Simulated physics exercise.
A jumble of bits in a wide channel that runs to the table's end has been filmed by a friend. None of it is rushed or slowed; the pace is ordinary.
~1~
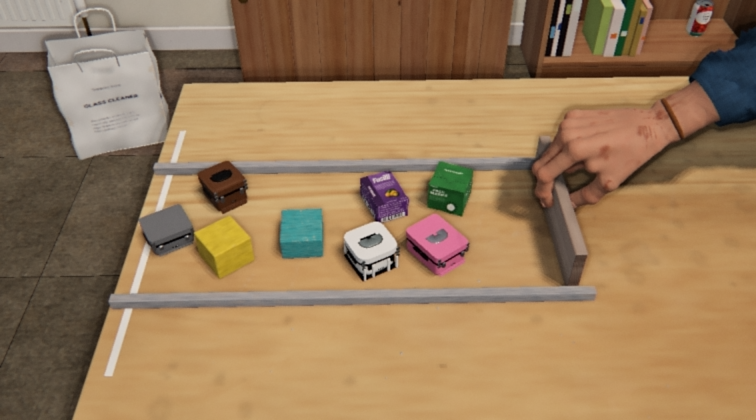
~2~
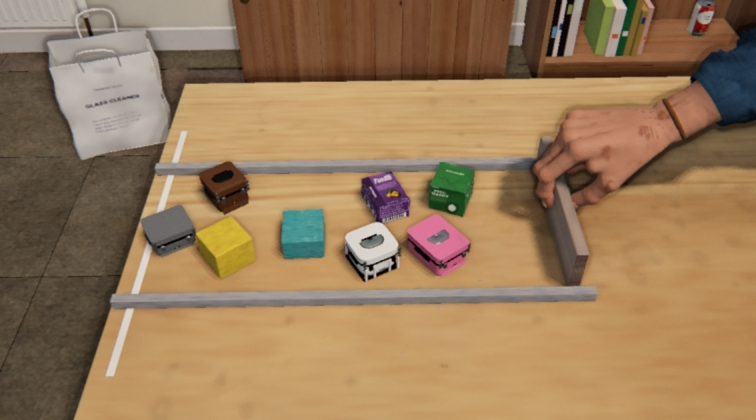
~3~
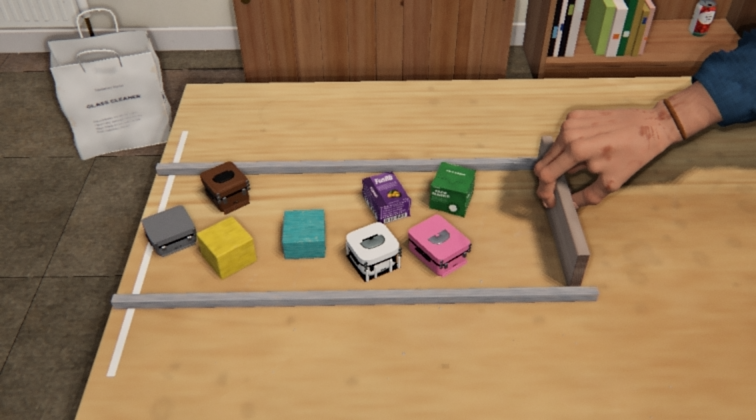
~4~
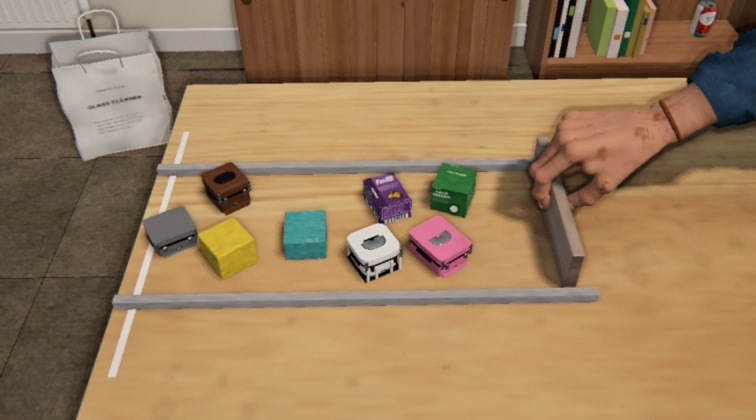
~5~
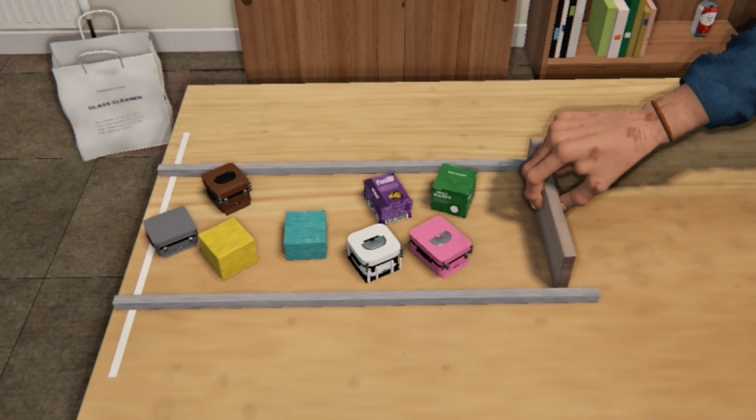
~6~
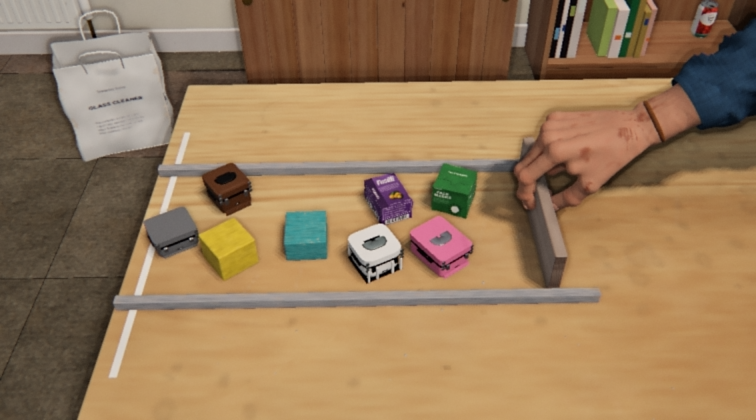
The footage shows a hand holding a board upright between two rails on a wooden table, then moving it slightly left toward pink and green items, while the scattered small boxes and cases show almost no movement.
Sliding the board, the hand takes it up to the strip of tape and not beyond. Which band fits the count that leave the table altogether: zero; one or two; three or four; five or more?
I predict that five of them or more will leave the table.
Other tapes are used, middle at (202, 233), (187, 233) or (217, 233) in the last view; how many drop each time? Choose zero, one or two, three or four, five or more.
Results per position - 3 or 4 / more than four / either three or four.
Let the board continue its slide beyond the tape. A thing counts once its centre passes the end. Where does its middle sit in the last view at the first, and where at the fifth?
First at (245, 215), next at (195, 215).
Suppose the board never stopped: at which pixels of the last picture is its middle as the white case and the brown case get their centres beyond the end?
Near (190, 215), then near (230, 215).
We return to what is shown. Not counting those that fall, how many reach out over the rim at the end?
It's 2.
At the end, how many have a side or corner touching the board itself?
The figure is 2.
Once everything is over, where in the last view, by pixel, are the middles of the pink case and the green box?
Final positions - pink case around (130, 242), green box around (143, 197).
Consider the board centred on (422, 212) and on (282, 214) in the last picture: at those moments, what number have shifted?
Tally at point one: 4; at point two: 8.
Soon after, none off yet; grey case at rest near (172, 233); brown case at rest near (228, 189); yellow block at rest near (229, 248).
Then, none off yet; grey case moved a little near (152, 233); brown case moved about its own width near (195, 186); yellow block moved about its own width near (167, 253).
By the end, the number that fall off is five or more; fallen, purple box, white case, turquoise block, yellow block, brown case and grey case.
